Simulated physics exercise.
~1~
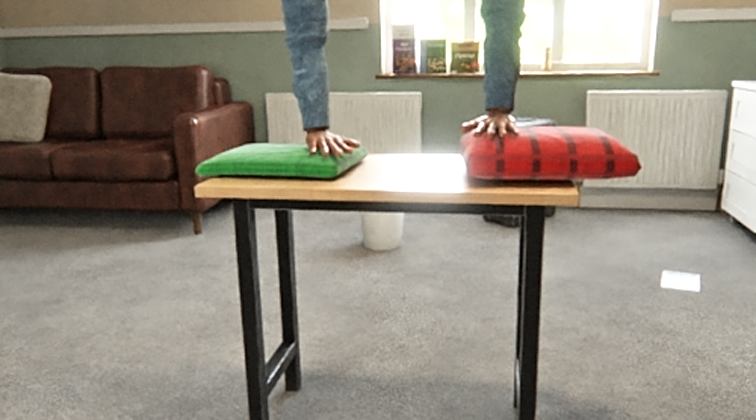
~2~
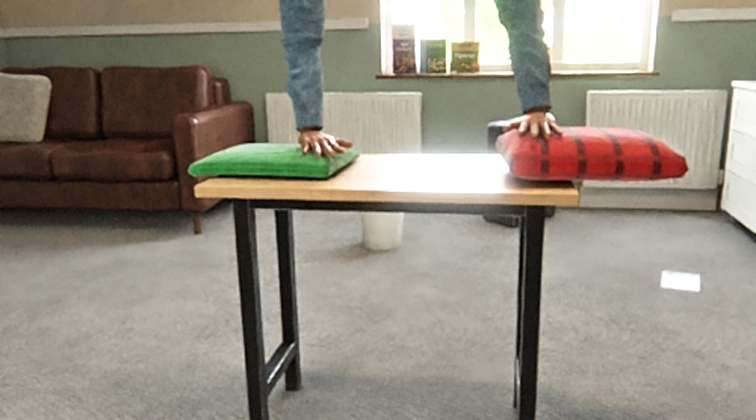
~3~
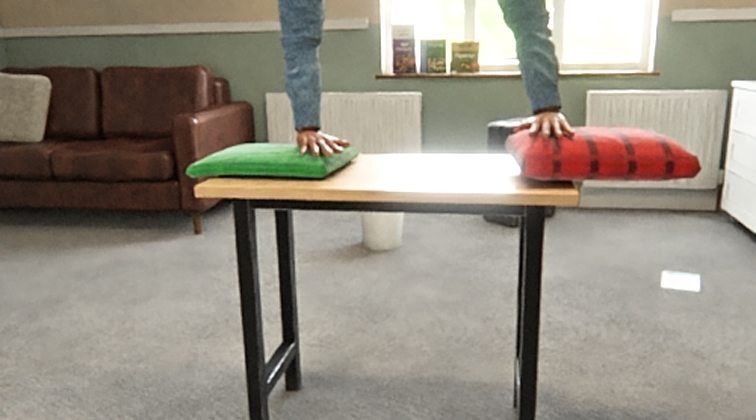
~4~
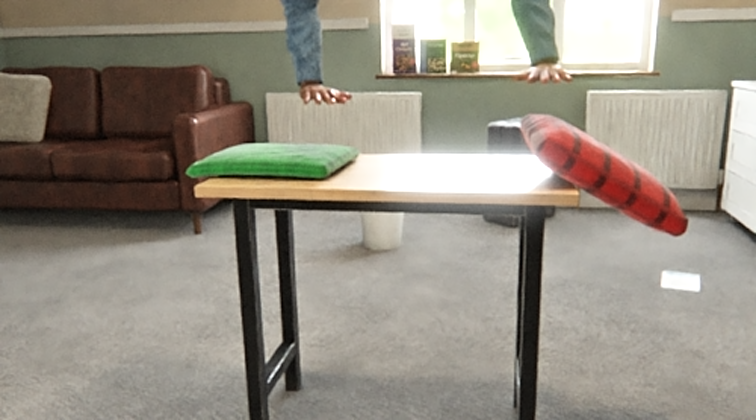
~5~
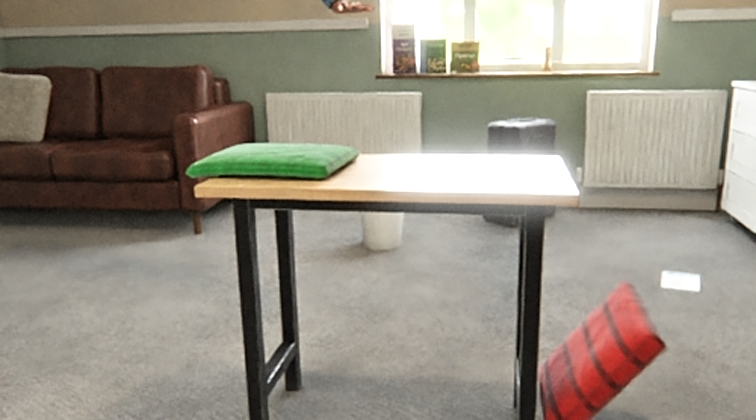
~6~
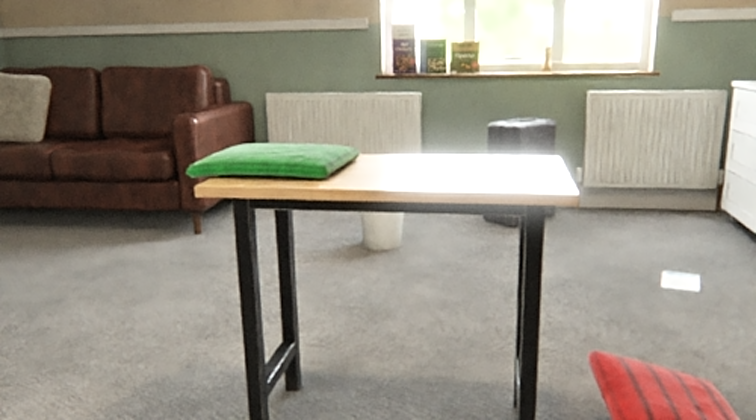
Two hands push cushions toward the bench's ends, then lift, and the red one falls.
